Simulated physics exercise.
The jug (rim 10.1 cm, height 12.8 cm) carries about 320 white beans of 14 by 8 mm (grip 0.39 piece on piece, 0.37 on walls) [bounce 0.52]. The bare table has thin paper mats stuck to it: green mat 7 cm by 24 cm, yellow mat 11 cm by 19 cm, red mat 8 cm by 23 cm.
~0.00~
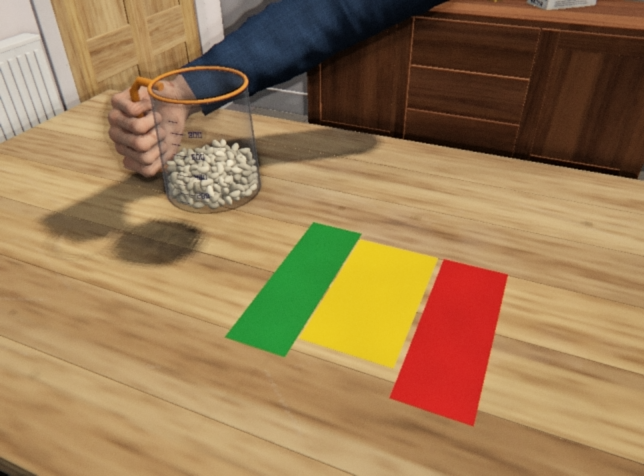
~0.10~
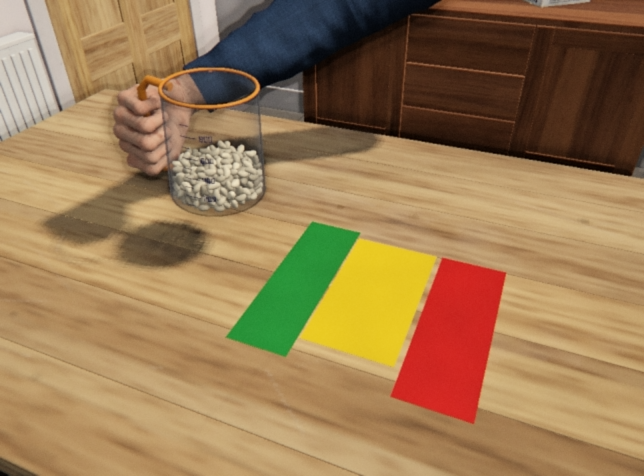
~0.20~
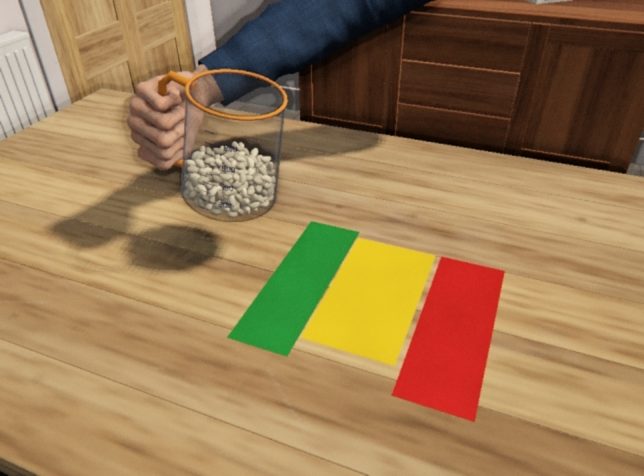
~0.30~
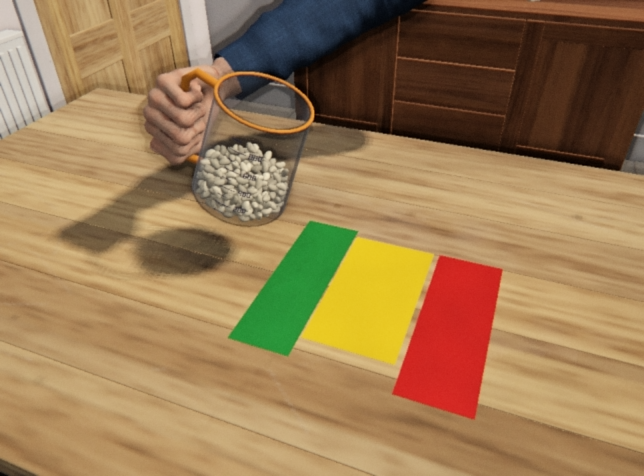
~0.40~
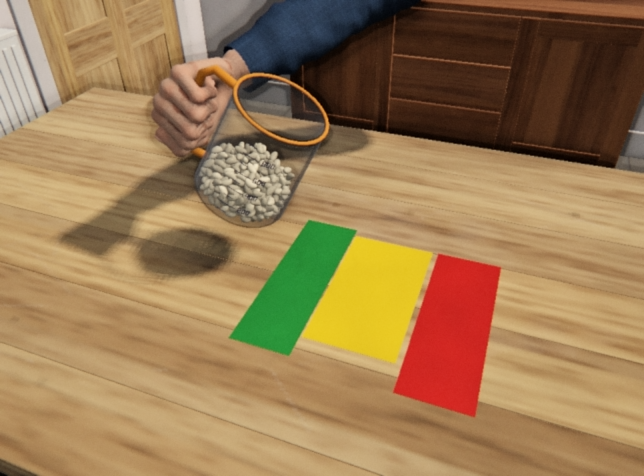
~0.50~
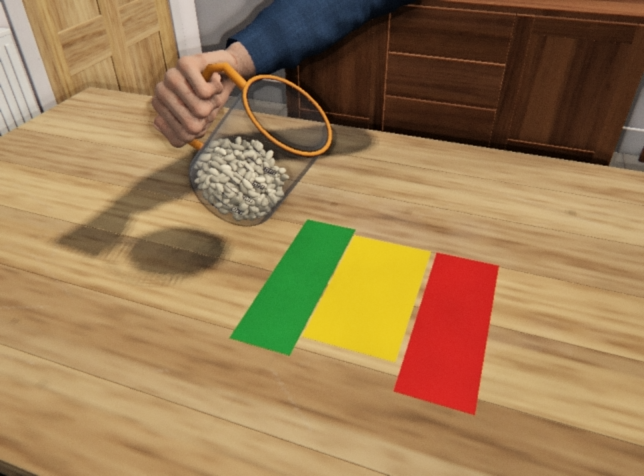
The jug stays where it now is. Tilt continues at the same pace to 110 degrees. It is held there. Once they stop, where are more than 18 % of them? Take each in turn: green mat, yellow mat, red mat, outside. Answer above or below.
Green mat: Above; yellow mat: Above; red mat: Below; outside: Below.
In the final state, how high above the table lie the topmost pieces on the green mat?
3.0 cm or so.
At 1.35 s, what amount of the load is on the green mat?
Around 0 % at that point.
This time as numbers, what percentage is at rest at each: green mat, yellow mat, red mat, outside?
Green mat: 35; yellow mat: 35; red mat: 0; outside: 5.
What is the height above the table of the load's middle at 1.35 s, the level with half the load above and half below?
I'd say close to 14 cm.
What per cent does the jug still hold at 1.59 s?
85 %.
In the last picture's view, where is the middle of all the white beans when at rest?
The middle comes to rest near (319, 269).
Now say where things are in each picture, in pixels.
The first frame shows jug at (204, 121); tilt 0 degrees; moved 0.0 cm; lip at (239, 91); top of the load at (235, 149); green mat at (301, 280); yellow mat at (374, 295); red mat at (456, 329).
The second frame shows jug at (213, 126); tilt 3 degrees; moved 1.1 cm; lip at (252, 96); top of the load at (240, 150).
The third frame shows jug at (234, 136); tilt 12 degrees; moved 3.6 cm; low side right; lip at (280, 109); top of the load at (202, 151).
The fourth frame shows jug at (253, 145); tilt 20 degrees; moved 6.1 cm; low side right; lip at (308, 124); top of the load at (216, 151).
The fifth frame shows jug at (262, 149); tilt 28 degrees; moved 7.2 cm; low side right; lip at (323, 136); top of the load at (259, 149).
The sixth frame shows jug at (261, 151); tilt 37 degrees; moved 7.2 cm; low side right; lip at (326, 147); top of the load at (225, 144); green mat at (300, 278); yellow mat at (372, 291); red mat at (453, 321). It turns about 85 degrees a second.
After 0.83 s, tilt 64 degrees; jug 100 %; middle of all pieces on or above the table near (233, 167).
After 1.10 s, tilt 86 degrees; jug 100 %; middle of all pieces on or above the table near (232, 162).
After 1.35 s, tilt 107 degrees; jug 100 %; middle of all pieces on or above the table near (237, 161).
Then, at 1.59 s, tilt 110 degrees; jug 85 %, green mat 10 %, yellow mat 5 %; middle of all pieces on or above the table near (261, 184).
At rest (3.4 s), outside 5 %, jug 25 %, green mat 35 %, yellow mat 35 %, red mat 0 %.
